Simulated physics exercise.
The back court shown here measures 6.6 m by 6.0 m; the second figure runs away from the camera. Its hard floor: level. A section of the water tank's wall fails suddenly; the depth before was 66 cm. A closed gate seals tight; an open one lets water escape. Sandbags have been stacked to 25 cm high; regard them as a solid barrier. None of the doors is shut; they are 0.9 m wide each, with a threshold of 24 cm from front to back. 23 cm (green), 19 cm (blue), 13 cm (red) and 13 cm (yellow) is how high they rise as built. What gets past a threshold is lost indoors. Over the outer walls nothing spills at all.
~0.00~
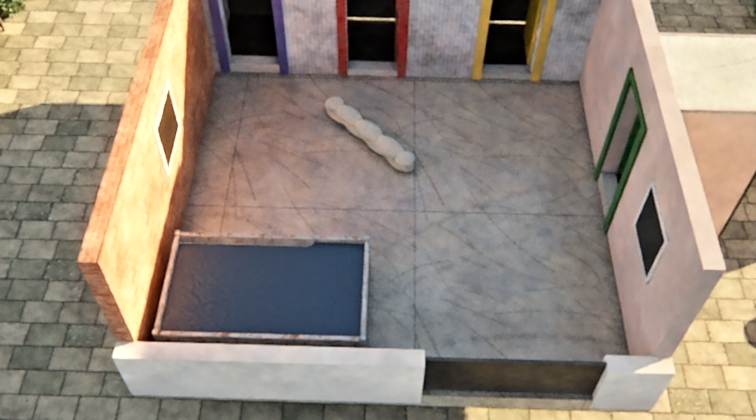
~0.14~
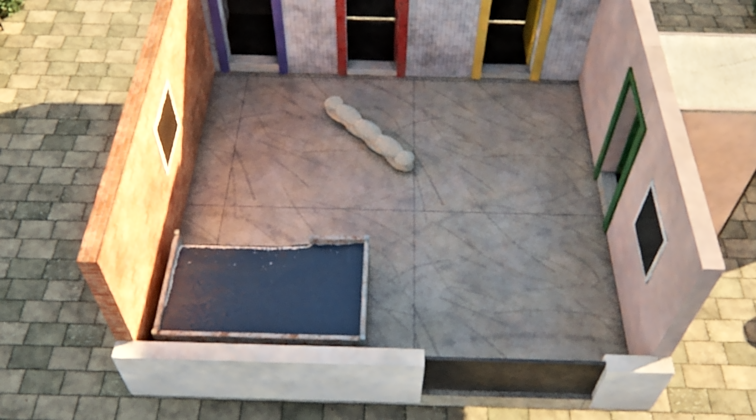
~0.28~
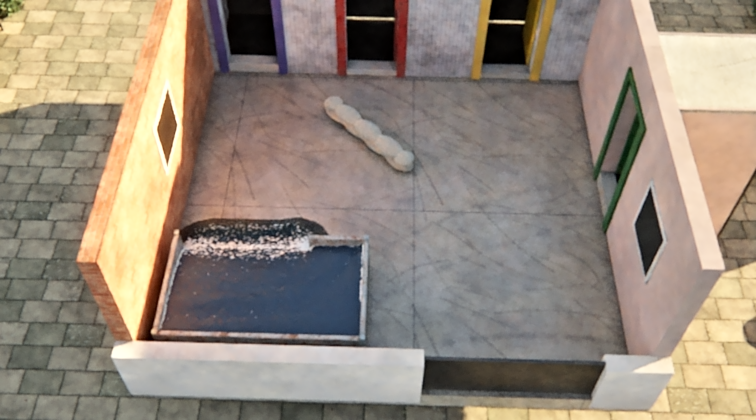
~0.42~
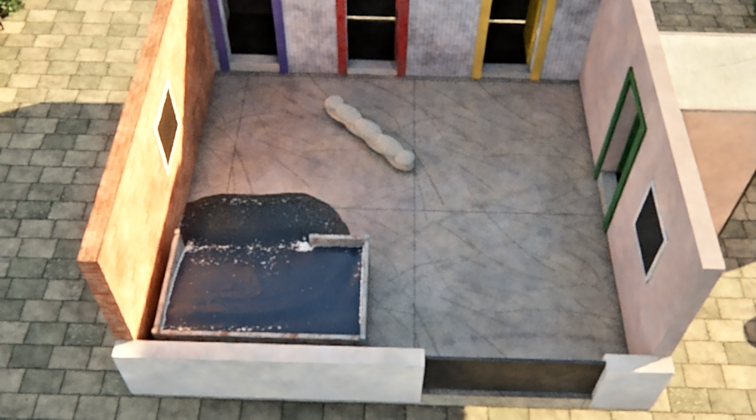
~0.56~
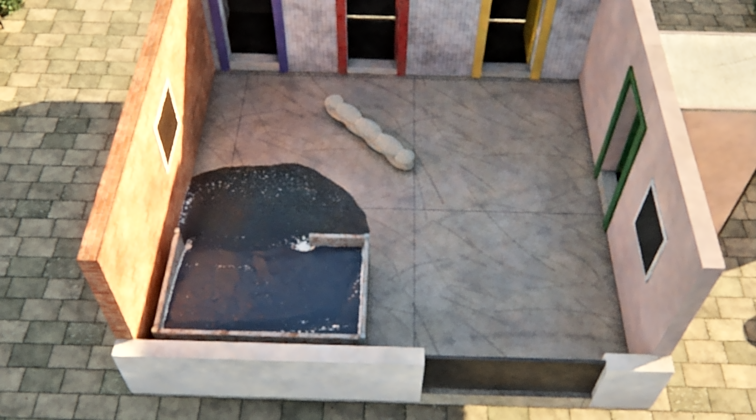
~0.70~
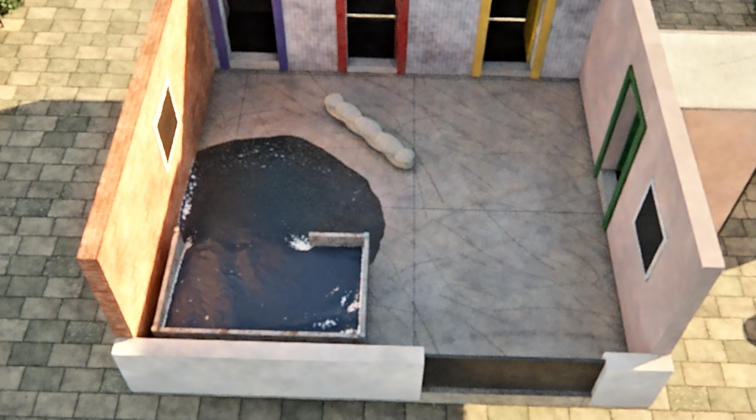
The video shows a walled courtyard with a still, dark tank of water at the lower left; water then pours out through its far side and spreads across the floor in a widening dark pool toward a pale row of sandbags.
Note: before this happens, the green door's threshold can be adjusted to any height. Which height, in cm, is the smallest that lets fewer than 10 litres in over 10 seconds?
The smallest is roughly 5.5 cm.
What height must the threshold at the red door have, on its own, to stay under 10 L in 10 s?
Red: 11.0 cm.
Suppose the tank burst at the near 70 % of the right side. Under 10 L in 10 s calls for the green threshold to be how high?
It should stand roughly 11.5 cm high.
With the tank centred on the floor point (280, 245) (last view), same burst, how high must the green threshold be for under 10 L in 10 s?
Then roughly 6.5 cm.
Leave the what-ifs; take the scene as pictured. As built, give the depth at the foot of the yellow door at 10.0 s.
About 4.5 cm.
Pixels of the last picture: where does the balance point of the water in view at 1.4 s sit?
Around (265, 234).
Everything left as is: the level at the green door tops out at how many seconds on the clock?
Near 6.0 seconds.
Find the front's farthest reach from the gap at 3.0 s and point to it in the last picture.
Roughly at (494, 77) in the last view.
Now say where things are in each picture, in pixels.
Still water, 66 cm deep, in the water tank at (267, 287); the green door at (617, 161) is dry, in the first frame.
Water pours out on the far side and has run 0.3 m, to a hidden place; about 9 cm deep outside, 66 cm at the back, in the second frame.
The gap is on the far side, the front 0.8 m out at (287, 223); the back of the water tank holds 66 cm, in the third frame.
The gap is on the far side, the front 1.3 m out at (271, 198); the back of the water tank holds 60 cm, in the fourth frame.
The gap is on the far side, the front 1.9 m out at (279, 168); the back of the water tank holds 56 cm, in the fifth frame.
Water pours out on the far side and has run 2.5 m, to (275, 140); about 8 cm deep outside, 56 cm at the back; the green door at (616, 158), 5.6 m from the gap, is still 3.7 m from the nearest water, in the sixth frame.
After 1.4 s water covers 30 % of the floor, deepest (31 cm) near (226, 70); it has not reached the green door.
After 3.0 s water covers 45 % of the floor, deepest (38 cm) near (236, 70); it has not reached the green door.
After 10.0 s water covers 95 % of the floor, deepest (15 cm) near (609, 281); 6 cm at the green door, 0 litres in over its 23 cm threshold.
At the green door as built, the water arrived by 5.0 s and peaked near 9 cm at 5.8 s.
With a threshold of 5 cm, 13 litres would have come in within the 10 s; with 6.5 cm, 4 litres. So under 10 litres takes about 5.5 cm.
